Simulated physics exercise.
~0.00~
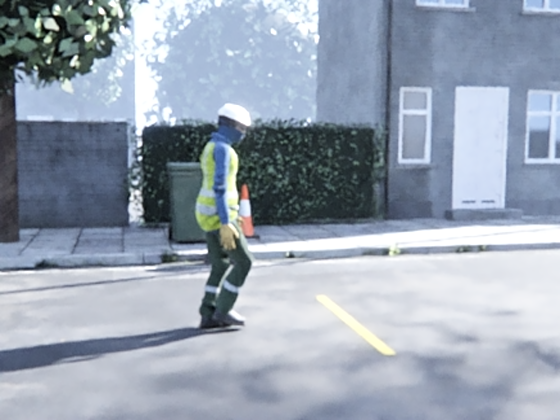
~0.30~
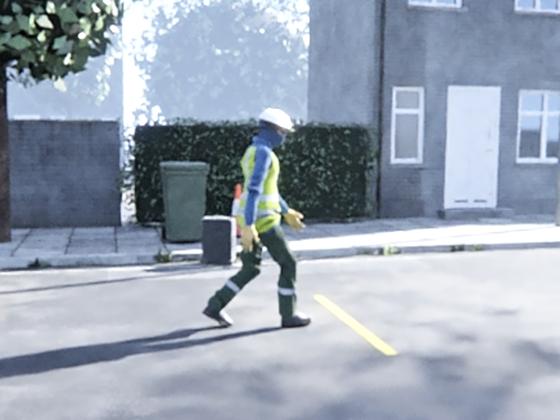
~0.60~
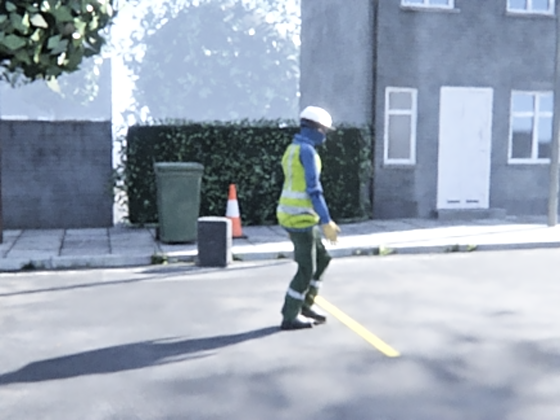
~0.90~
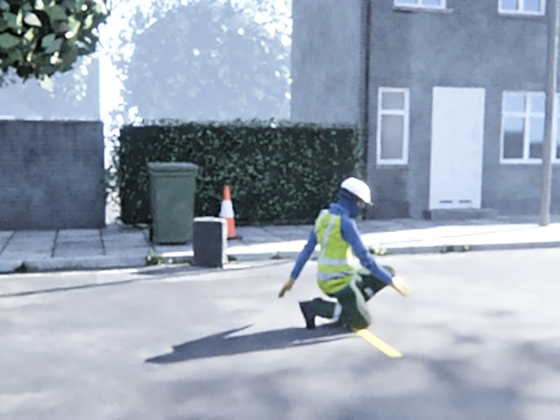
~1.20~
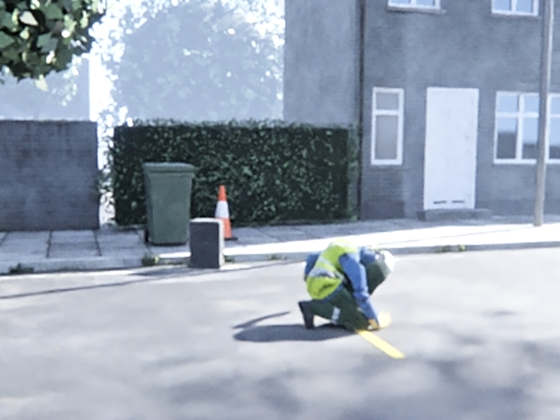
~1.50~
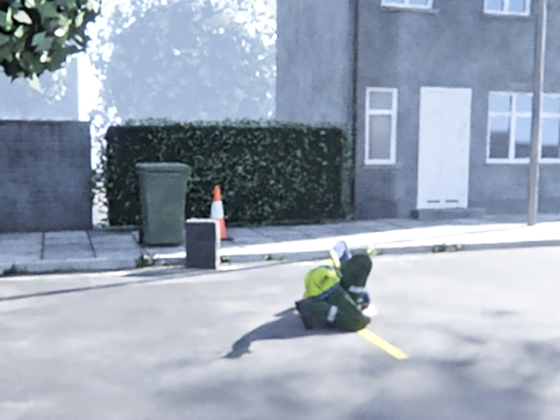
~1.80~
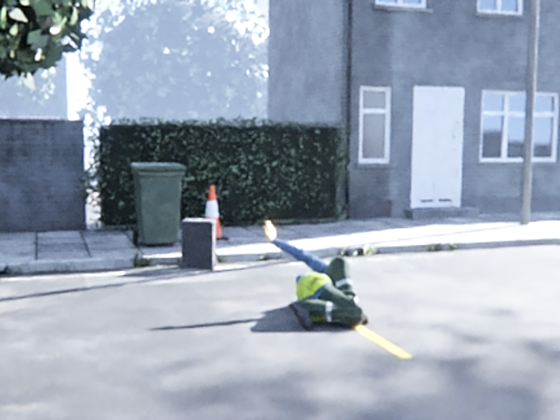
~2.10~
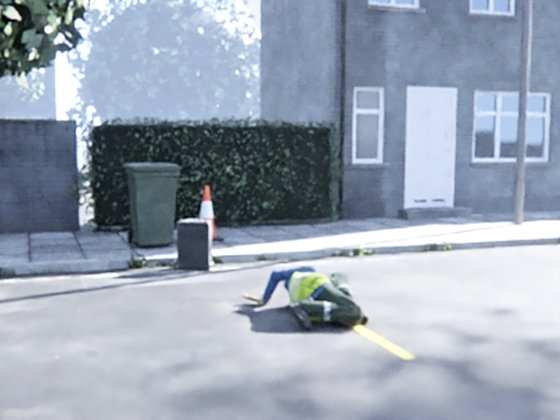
On a sunlit street, a worker in a white helmet walks right, kneels at a yellow line, folds forward and ends lying down.
